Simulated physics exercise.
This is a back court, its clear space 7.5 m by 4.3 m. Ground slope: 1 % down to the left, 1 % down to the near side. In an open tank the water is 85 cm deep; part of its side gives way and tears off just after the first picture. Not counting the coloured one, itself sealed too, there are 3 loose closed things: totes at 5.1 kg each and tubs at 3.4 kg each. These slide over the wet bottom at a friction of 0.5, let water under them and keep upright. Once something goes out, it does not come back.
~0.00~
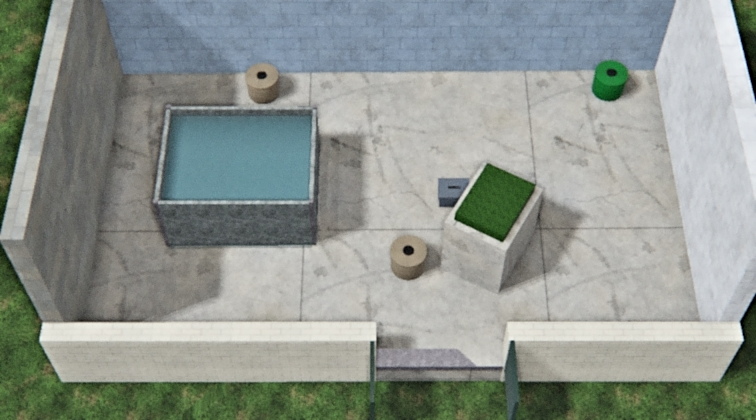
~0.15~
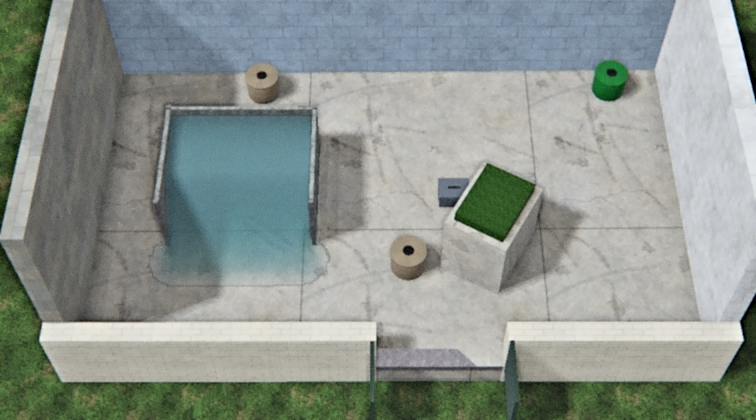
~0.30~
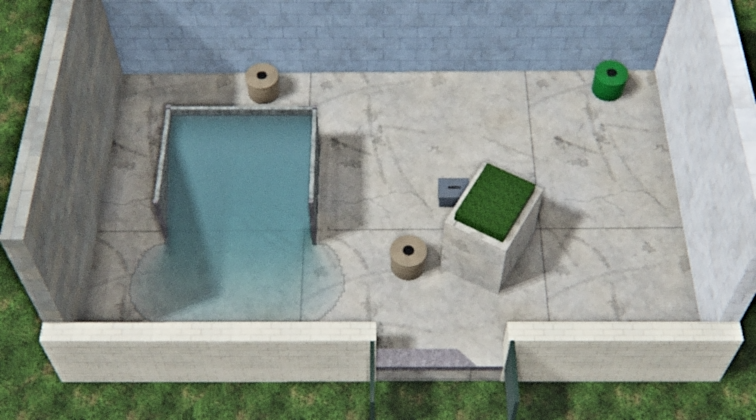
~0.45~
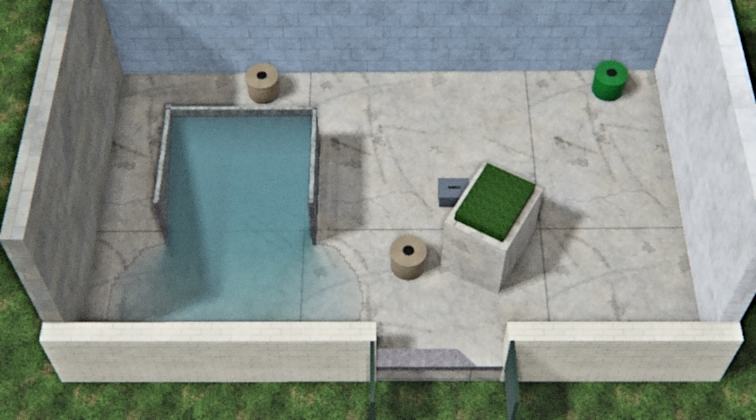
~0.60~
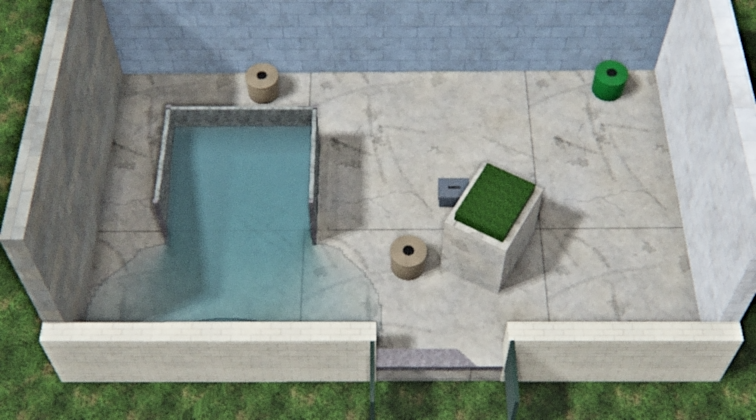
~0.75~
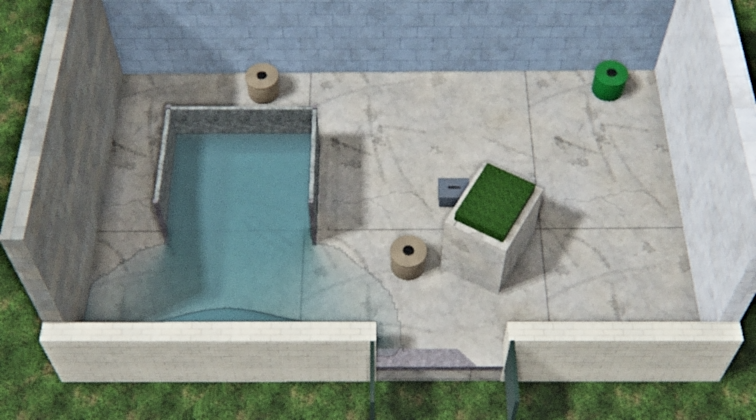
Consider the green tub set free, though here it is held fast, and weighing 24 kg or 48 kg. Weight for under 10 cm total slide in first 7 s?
Lower.
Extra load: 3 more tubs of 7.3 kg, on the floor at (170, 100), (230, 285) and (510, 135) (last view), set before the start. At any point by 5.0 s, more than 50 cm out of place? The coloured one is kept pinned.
Going through them in turn, the answers are too far, too far and not too far.
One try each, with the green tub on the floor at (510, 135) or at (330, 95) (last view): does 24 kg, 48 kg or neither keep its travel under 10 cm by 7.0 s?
In turn: The lighter suffices; just the heavier works.
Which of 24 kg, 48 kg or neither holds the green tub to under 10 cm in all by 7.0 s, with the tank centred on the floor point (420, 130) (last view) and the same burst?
For that case: Lighter one suffices.
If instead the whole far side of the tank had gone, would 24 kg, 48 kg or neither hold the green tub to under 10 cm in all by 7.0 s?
Well, in that case only the heavy one does.
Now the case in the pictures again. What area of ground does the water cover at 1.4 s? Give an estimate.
Somewhere around 9.5 m2, roughly.
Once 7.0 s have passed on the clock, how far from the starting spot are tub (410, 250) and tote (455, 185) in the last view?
250 cm, 200 cm.
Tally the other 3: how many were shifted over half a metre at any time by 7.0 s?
My count gives 3.
After 1.4 s the green tub would be 0 cm from its start with 24 kg and 0 cm from its start with 48 kg; 0 cm of water round it then.
After 3.1 s the green tub would be 0 cm from its start with 24 kg and 0 cm from its start with 48 kg; 0 cm of water round it then.
After 4.9 s the green tub would be 0 cm from its start with 24 kg and 0 cm from its start with 48 kg; 5 cm of water round it then.
After 7.0 s the green tub would be 0 cm from its start with 24 kg and 0 cm from its start with 48 kg; 8 cm of water round it then.
